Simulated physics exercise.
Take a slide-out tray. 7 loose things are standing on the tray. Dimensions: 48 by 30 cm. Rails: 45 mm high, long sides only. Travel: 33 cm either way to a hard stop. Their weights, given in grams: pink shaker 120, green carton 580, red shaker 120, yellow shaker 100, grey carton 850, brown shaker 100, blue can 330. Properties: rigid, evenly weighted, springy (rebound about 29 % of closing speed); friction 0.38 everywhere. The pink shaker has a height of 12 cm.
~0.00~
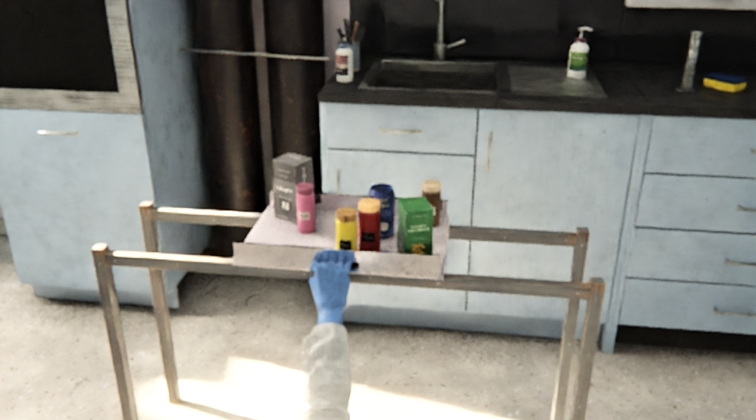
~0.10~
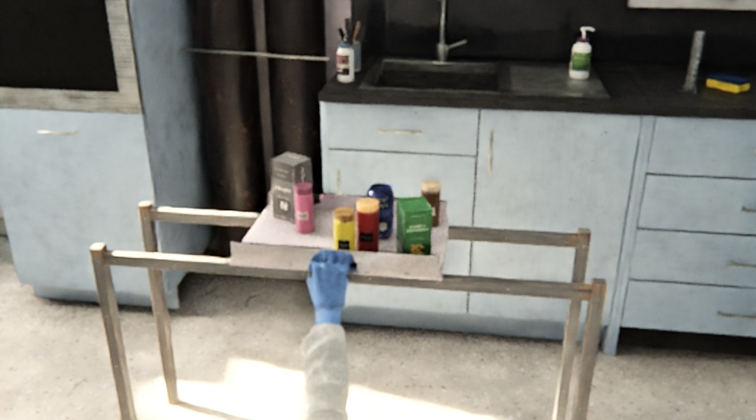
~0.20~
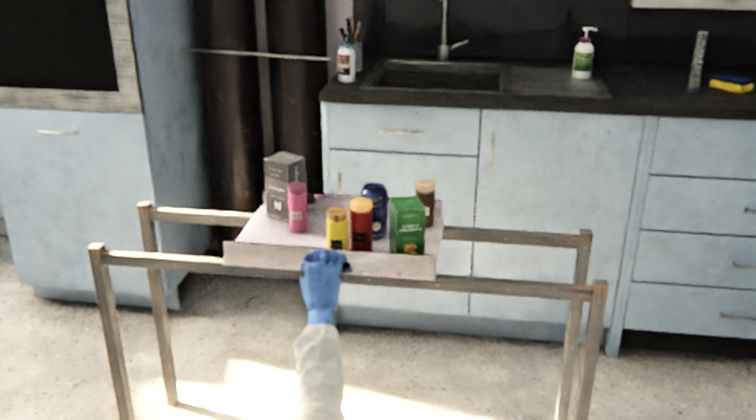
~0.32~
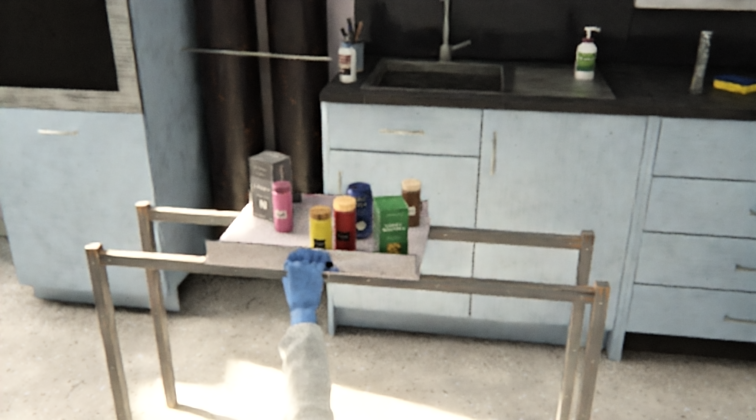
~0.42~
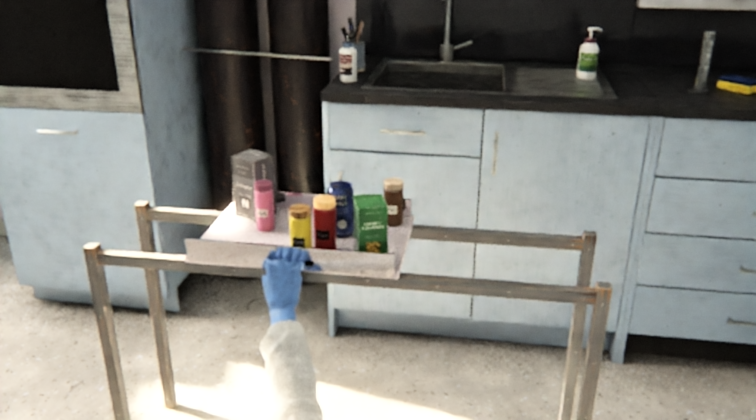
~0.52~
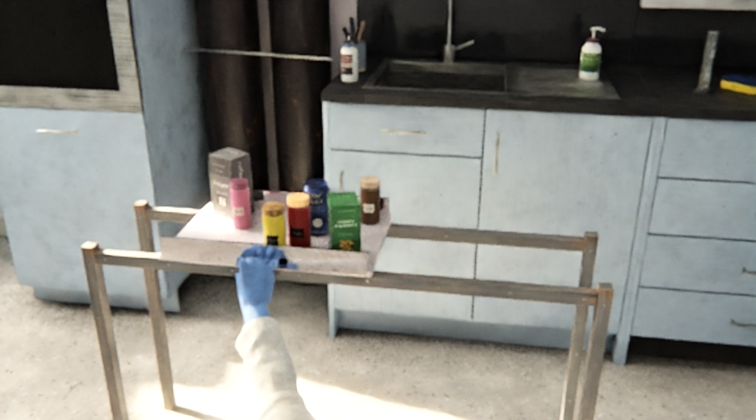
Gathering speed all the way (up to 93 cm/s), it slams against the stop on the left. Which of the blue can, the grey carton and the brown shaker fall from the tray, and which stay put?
The blue can stays put. The grey carton falls from the tray. The brown shaker stays put.
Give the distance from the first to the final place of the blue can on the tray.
Net shift near 10 cm.
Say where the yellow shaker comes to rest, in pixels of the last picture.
Rest position, about (136, 227) px.
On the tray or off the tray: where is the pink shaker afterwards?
When everything stops, the pink shaker is out of bounds.
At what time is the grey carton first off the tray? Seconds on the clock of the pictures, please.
Roughly at the 0.9 s mark.
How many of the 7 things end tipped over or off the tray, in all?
Altogether, 4.
By 0.82 s, tray has slid 33 cm left; grey carton 6 cm from its spot near (145, 178); brown shaker 6 cm from its spot near (280, 195); blue can 6 cm from its spot near (225, 201).
By 1.12 s, tray has slid 33 cm left; pink shaker and grey carton now off the tray; blue can 10 cm from its spot near (208, 201); brown shaker 10 cm from its spot near (264, 194).
By 1.32 s, tray has slid 33 cm left; blue can 10 cm from its spot near (208, 201); brown shaker 10 cm from its spot near (264, 194); red shaker on its side.
By 1.52 s, tray has slid 33 cm left; brown shaker 10 cm from its spot near (264, 194); blue can 10 cm from its spot near (208, 201); red shaker on its side.
When it is over (1.8 s), off the tray, pink shaker and grey carton; lying over on the tray, red shaker and yellow shaker; not toppled but over 5 cm from the start, green carton, brown shaker and blue can. In the last view, blue can near (208, 201).
